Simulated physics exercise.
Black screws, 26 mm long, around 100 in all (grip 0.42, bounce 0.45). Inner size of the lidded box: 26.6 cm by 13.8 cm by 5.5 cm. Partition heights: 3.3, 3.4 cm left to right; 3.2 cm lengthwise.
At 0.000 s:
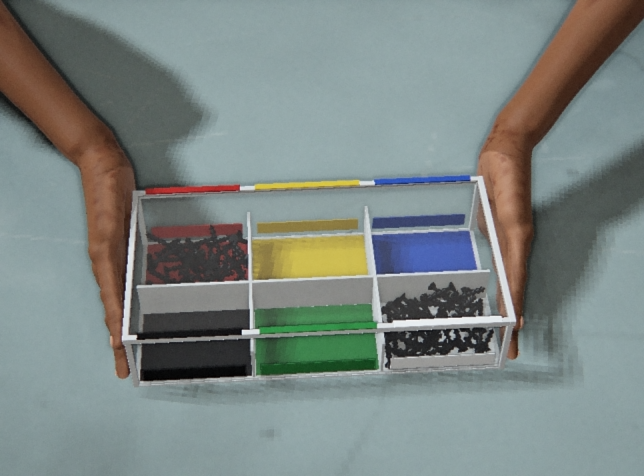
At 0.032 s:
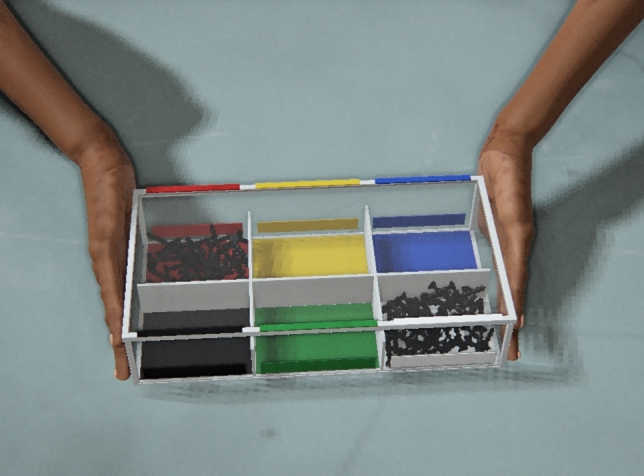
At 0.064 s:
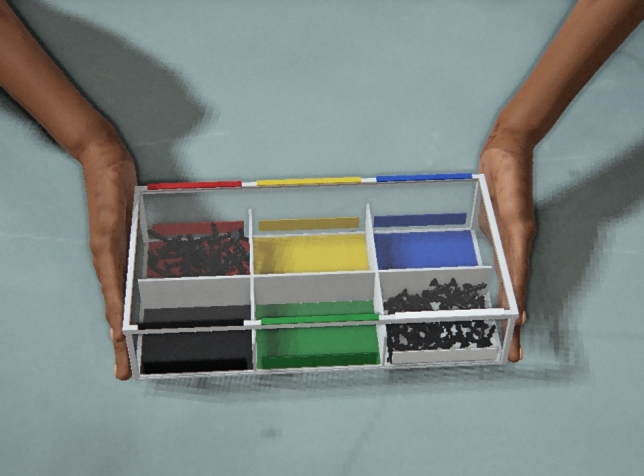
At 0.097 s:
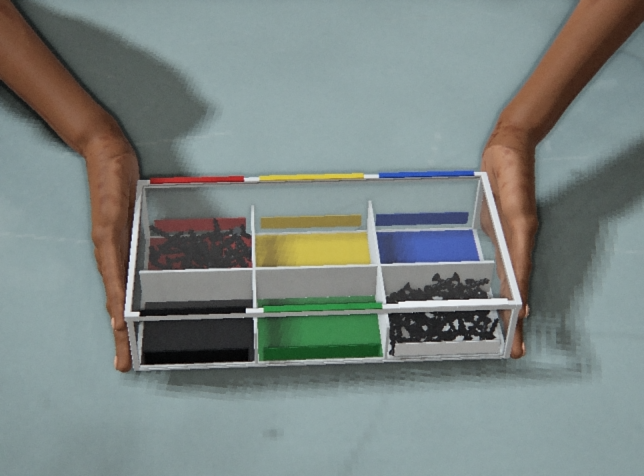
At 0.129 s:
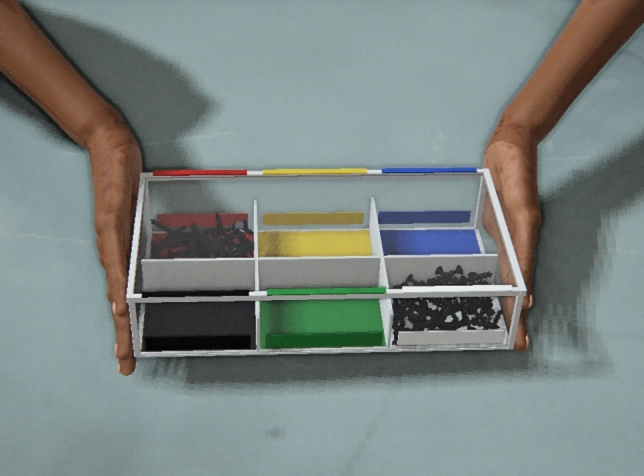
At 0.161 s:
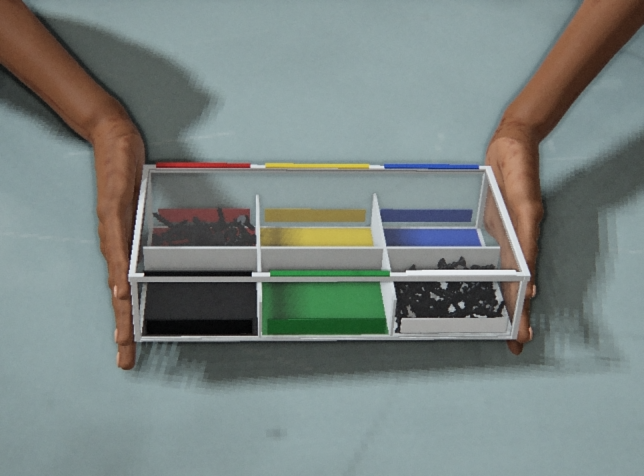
Above a plain grey-green surface, two hands hold a clear, white-edged box by its ends, its six compartments showing red, yellow, blue, black and green, with small dark pieces in two. The hands slowly tilt the box, its front edge shifting upward in view while the dark pieces stay in their compartments.
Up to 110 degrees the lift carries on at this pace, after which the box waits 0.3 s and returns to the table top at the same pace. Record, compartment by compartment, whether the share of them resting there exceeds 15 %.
Result: Red: Beats the threshold. Blue: Beats the threshold. Green: Fails to beat the threshold. Yellow: Fails to beat the threshold. White: Fails to beat the threshold. Black: Fails to beat the threshold.
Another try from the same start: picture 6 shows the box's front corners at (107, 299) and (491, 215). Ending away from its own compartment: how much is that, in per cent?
Something like 55 in a hundred.
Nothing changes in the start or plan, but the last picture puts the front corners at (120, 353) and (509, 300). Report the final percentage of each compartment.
Red 20, blue 0, green 0, yellow 0, white 50, black 30.
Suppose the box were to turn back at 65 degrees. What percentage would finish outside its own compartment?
Some 5 per cent.
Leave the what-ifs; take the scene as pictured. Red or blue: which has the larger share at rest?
The blue one.
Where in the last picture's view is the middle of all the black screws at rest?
When it all comes to rest, the middle is near (411, 239).
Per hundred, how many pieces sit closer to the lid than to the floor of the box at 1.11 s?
Something like 70 percent of the pieces.
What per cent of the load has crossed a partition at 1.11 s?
About 30 %.
After 1.11 s, tilt 110 degrees; red 45 %, blue 30 %, white 25 %.
After 1.74 s, tilt 60 degrees; red 45 %, blue 50 %, white 5 %.
After 2.42 s, tilt 0 degrees; red 45 %, blue 50 %, white 5 %.
In the end, at 2.8 s, red 45 %, blue 50 %, green 0 %, yellow 0 %, white 5 %, black 0 %.
